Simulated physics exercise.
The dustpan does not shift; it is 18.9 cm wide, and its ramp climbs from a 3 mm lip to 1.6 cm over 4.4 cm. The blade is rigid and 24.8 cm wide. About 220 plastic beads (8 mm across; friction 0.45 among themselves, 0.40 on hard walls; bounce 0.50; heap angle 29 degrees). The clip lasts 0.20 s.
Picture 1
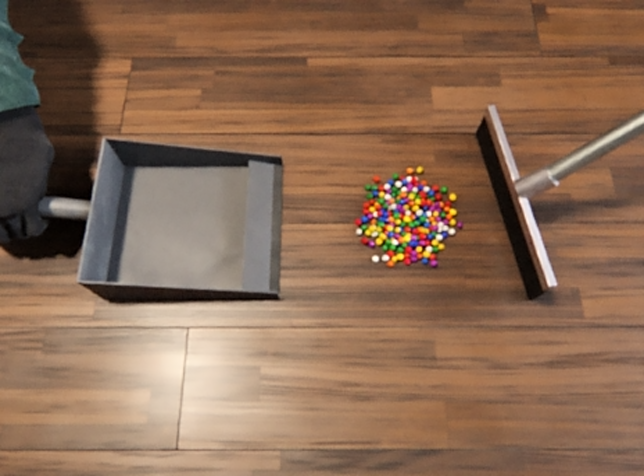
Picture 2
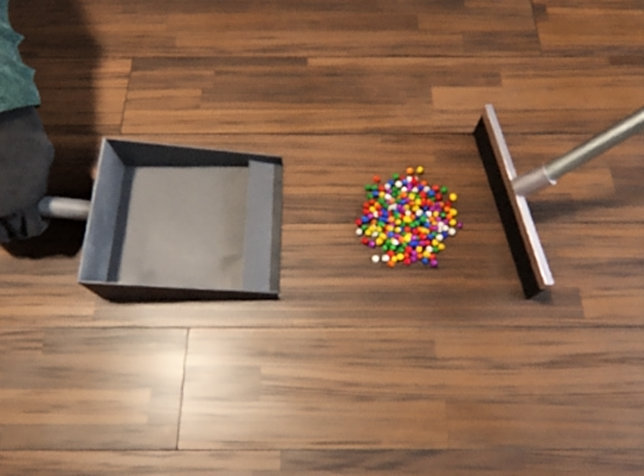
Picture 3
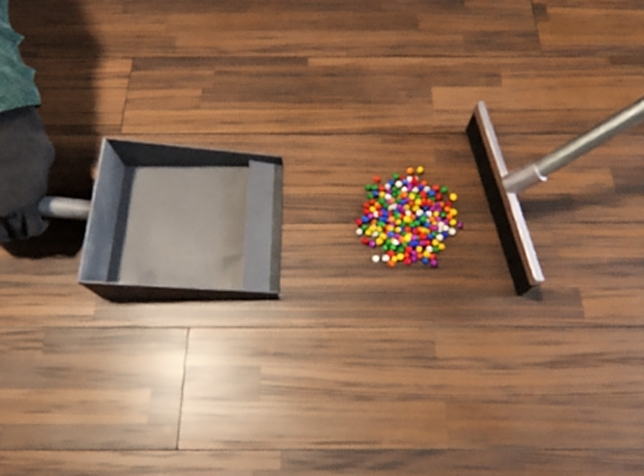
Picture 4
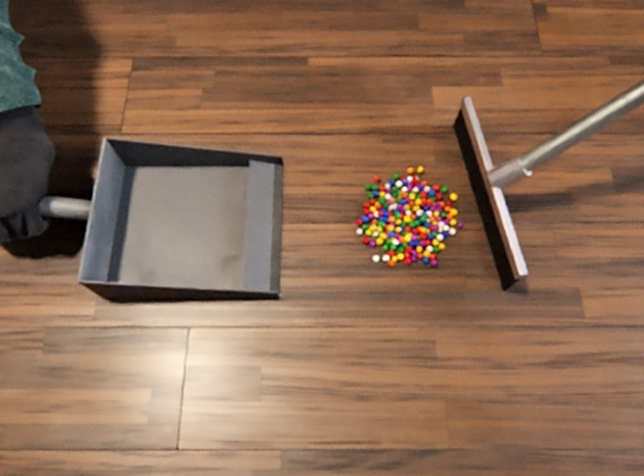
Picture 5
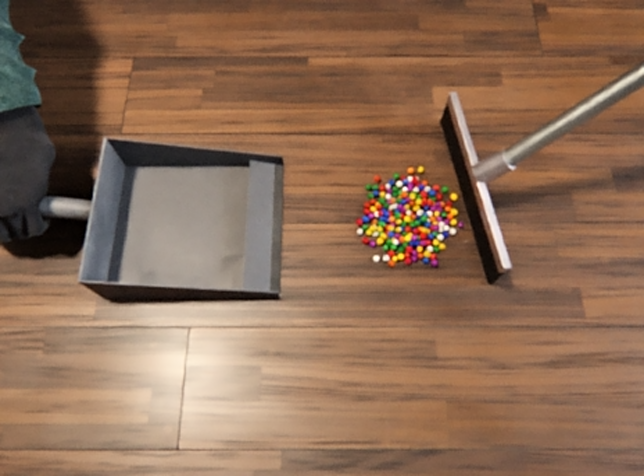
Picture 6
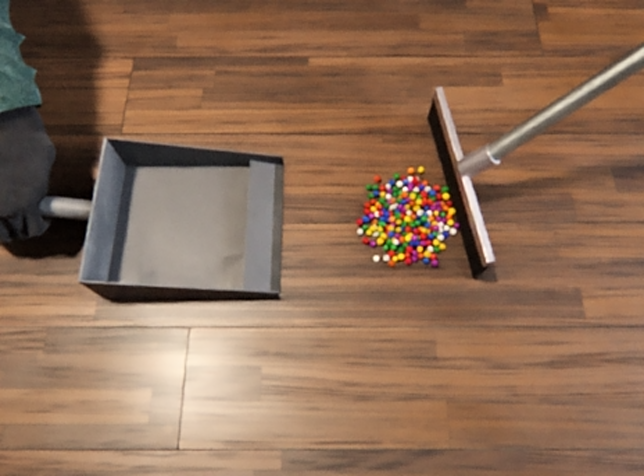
A blade on a metal pole slides left across a wooden floor to colourful beads.
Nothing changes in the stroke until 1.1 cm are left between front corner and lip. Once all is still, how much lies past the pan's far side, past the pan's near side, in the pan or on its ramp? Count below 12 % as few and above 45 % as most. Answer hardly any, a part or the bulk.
Past the pan's far side: A part; past the pan's near side: Hardly any; in the pan or on its ramp: Hardly any.
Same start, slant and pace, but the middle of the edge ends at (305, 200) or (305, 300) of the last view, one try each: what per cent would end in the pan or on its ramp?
About 20 and 30 per cent.
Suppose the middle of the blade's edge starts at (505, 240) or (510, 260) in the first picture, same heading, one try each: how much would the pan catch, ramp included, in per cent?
About 5 and 10 per cent.
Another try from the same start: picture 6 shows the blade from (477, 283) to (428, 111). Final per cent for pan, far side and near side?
Pan 20, far 10, near 10.
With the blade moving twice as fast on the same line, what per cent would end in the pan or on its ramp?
Then about 15 per cent.
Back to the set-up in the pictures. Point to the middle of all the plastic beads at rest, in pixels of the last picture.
Near (299, 212).
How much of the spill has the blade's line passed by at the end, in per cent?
Some 25 per cent.
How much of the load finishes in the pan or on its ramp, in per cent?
Roughly 0 per cent.
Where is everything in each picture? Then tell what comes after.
In the first picture, blade from (548, 285) to (489, 113), moved 0.0 cm, 0 of the pieces shifted so far; middle of the pieces at (405, 219); pan at (182, 228).
In the second picture, blade from (545, 284) to (487, 112), moved 0.4 cm, 0 of the pieces shifted so far; middle of the pieces at (405, 219).
In the third picture, blade from (535, 281) to (478, 109), moved 1.5 cm, 0 of the pieces shifted so far; middle of the pieces at (405, 219).
In the fourth picture, blade from (520, 274) to (465, 105), moved 3.4 cm, 0 of the pieces shifted so far; middle of the pieces at (406, 218).
In the fifth picture, blade from (503, 268) to (451, 100), moved 5.4 cm, 0 of the pieces shifted so far; middle of the pieces at (406, 218).
In the sixth picture, blade from (487, 262) to (438, 95), moved 7.3 cm, 4 of the pieces shifted so far; middle of the pieces at (406, 219); pan at (183, 228).
Then, 0.21 s after the last picture, middle of the blade 13 cm from the lip; 0 % over the lip, far side 5 %, near side 0 %.
Then, 0.36 s after the last picture, middle of the blade 6 cm from the lip; 0 % over the lip, far side 15 %, near side 0 %.
Then, 0.62 s after the last picture, middle of the blade 3 cm from the lip; 0 % over the lip, far side 15 %, near side 5 %.
In the end, far side 15 %, near side 5 %, pan 0 %, in front of the lip or behind the blade 75 %.
